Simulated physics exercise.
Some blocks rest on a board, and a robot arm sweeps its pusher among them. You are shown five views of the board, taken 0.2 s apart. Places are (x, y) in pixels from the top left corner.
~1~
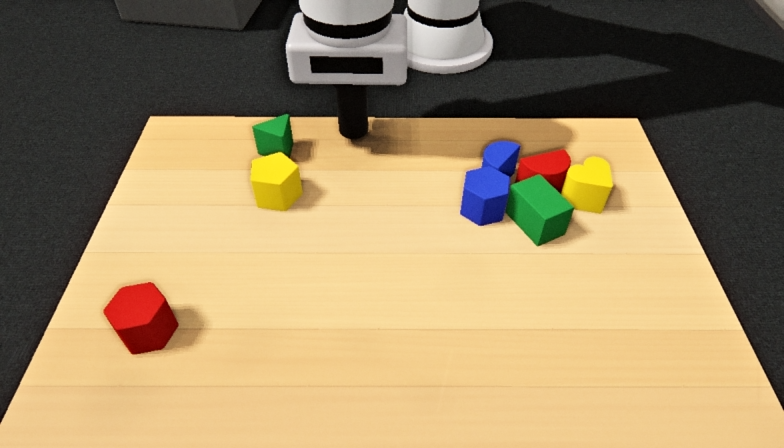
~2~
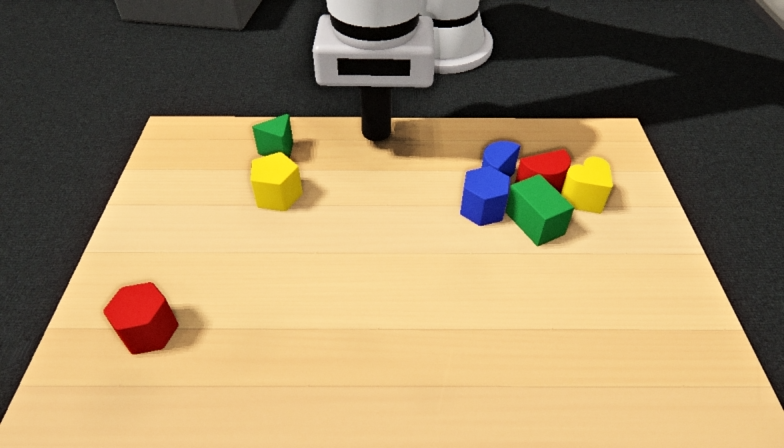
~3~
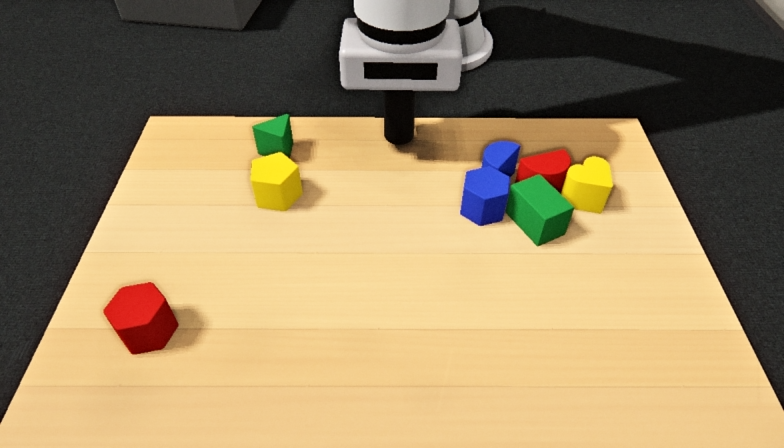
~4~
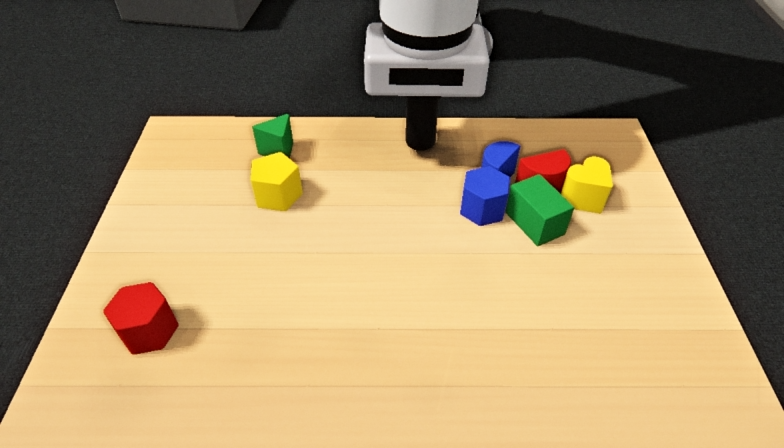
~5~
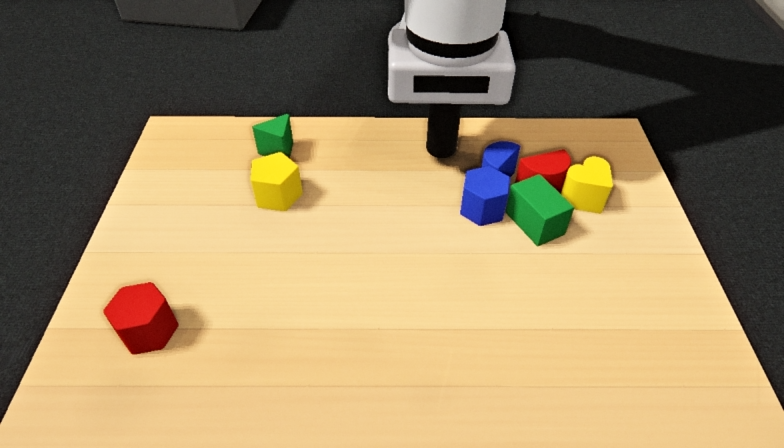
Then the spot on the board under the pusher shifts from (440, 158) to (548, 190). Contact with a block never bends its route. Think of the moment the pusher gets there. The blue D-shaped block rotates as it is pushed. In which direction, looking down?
It makes a clockwise turn.
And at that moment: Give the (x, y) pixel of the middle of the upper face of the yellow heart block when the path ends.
That would be at about pixel (639, 187).
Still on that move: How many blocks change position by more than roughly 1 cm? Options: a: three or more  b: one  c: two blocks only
That would be a.
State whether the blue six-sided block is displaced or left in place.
It is not moved.
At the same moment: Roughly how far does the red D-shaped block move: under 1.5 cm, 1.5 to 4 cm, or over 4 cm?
Answer: More than 4 cm.
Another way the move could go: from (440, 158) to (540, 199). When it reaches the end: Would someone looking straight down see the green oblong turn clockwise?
The answer is yes.
On the path given first. One third of the way, pusher (477, 160); blue D-shaped block (506, 154).
Two thirds of the way, pusher (513, 170); blue D-shaped block (540, 168), turned 20° clockwise; green oblong (549, 201); red D-shaped block (575, 175), turned 15° anticlockwise; yellow heart block (616, 178), turned 30° anticlockwise.
At the end, pusher (551, 181); blue six-sided block still; blue D-shaped block (574, 183), turned 55° clockwise; green oblong (559, 211), turned 30° clockwise; red D-shaped block (608, 202), turned 15° anticlockwise; yellow heart block (639, 187), turned 75° anticlockwise.
